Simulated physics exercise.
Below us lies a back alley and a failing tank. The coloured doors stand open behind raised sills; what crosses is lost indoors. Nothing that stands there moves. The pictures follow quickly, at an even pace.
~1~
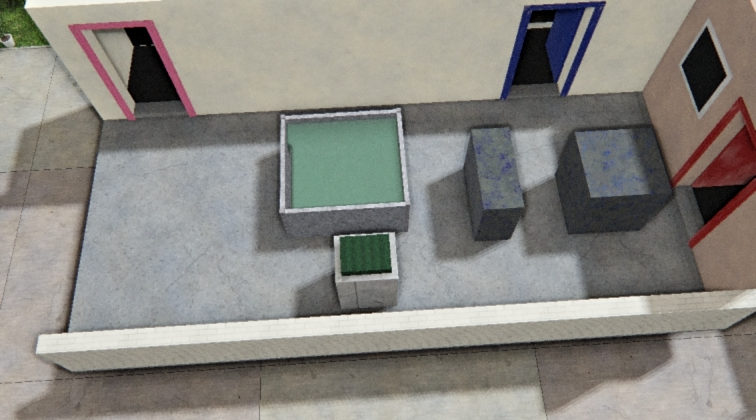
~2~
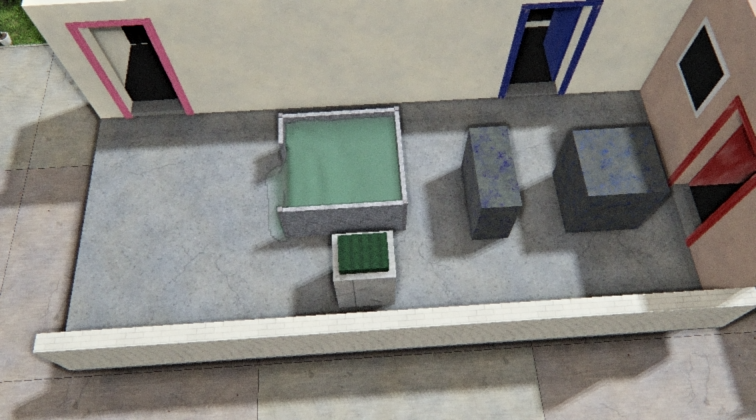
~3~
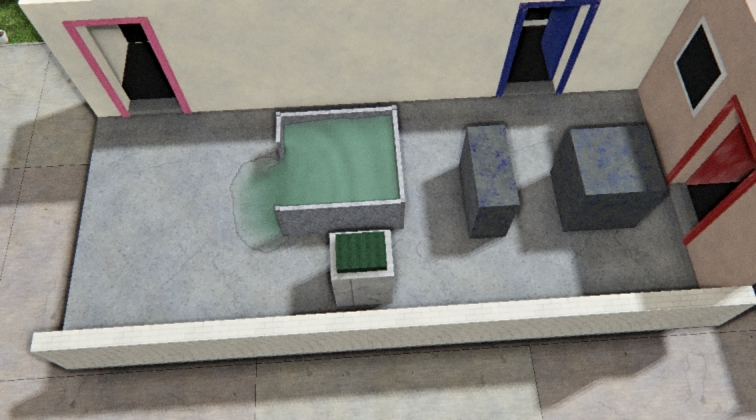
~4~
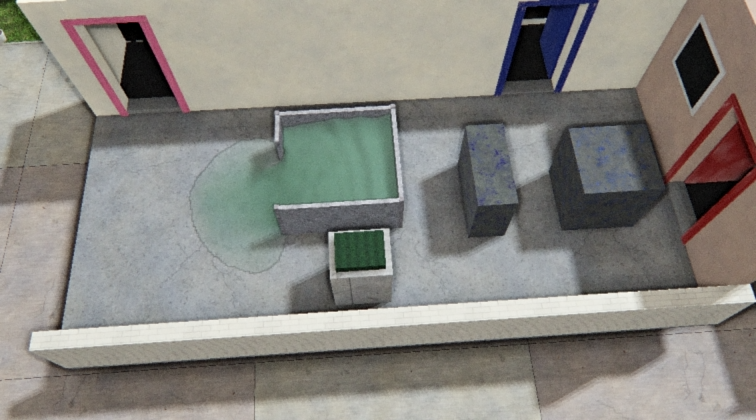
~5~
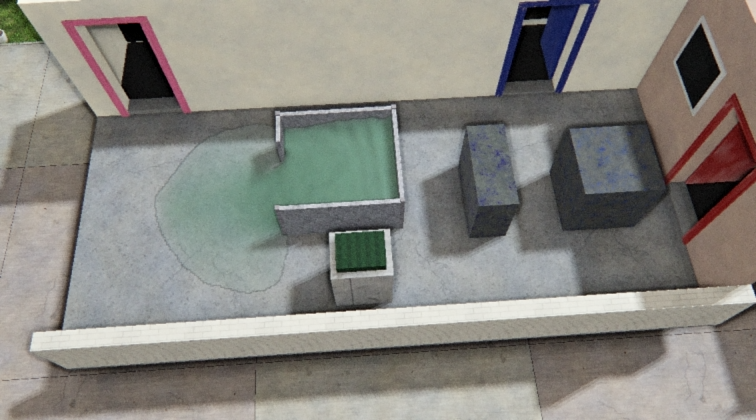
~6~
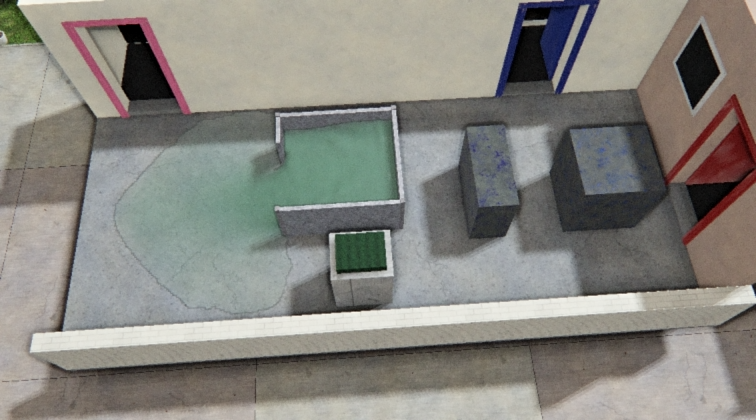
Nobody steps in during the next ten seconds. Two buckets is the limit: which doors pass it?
One by one: The red door admits no more than that; the pink door admits no more than that; the blue door admits no more than that.
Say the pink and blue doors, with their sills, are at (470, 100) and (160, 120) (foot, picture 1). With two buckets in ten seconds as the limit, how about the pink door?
My reading: Pink lets less in.
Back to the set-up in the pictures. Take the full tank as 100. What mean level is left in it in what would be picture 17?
Some 38 per cent.
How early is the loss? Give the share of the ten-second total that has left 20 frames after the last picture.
Roughly 65 per cent.
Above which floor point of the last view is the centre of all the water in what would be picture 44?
I would point to (262, 209).
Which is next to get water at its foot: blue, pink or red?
It is the door marked pink.
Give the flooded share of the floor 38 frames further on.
Roughly 40 per cent.
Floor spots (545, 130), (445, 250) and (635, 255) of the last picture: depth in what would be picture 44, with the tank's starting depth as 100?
Roughly 0, 0 and 0 per cent, in turn.
A moment on, water covers 35 % of the floor; the red door not reached, the pink door wet at the sill, nothing in, the blue door not reached.
Next, water covers 35 % of the floor; the red door not reached, the pink door wet at the sill, nothing in, the blue door not reached.
Then, water covers 40 % of the floor; the red door not reached, the pink door under two buckets in, the blue door not reached.
Later, water covers 40 % of the floor; the red door not reached, the pink door under two buckets in, the blue door not reached.
In the end, water covers 40 % of the floor; the red door not reached, the pink door under two buckets in, the blue door not reached.
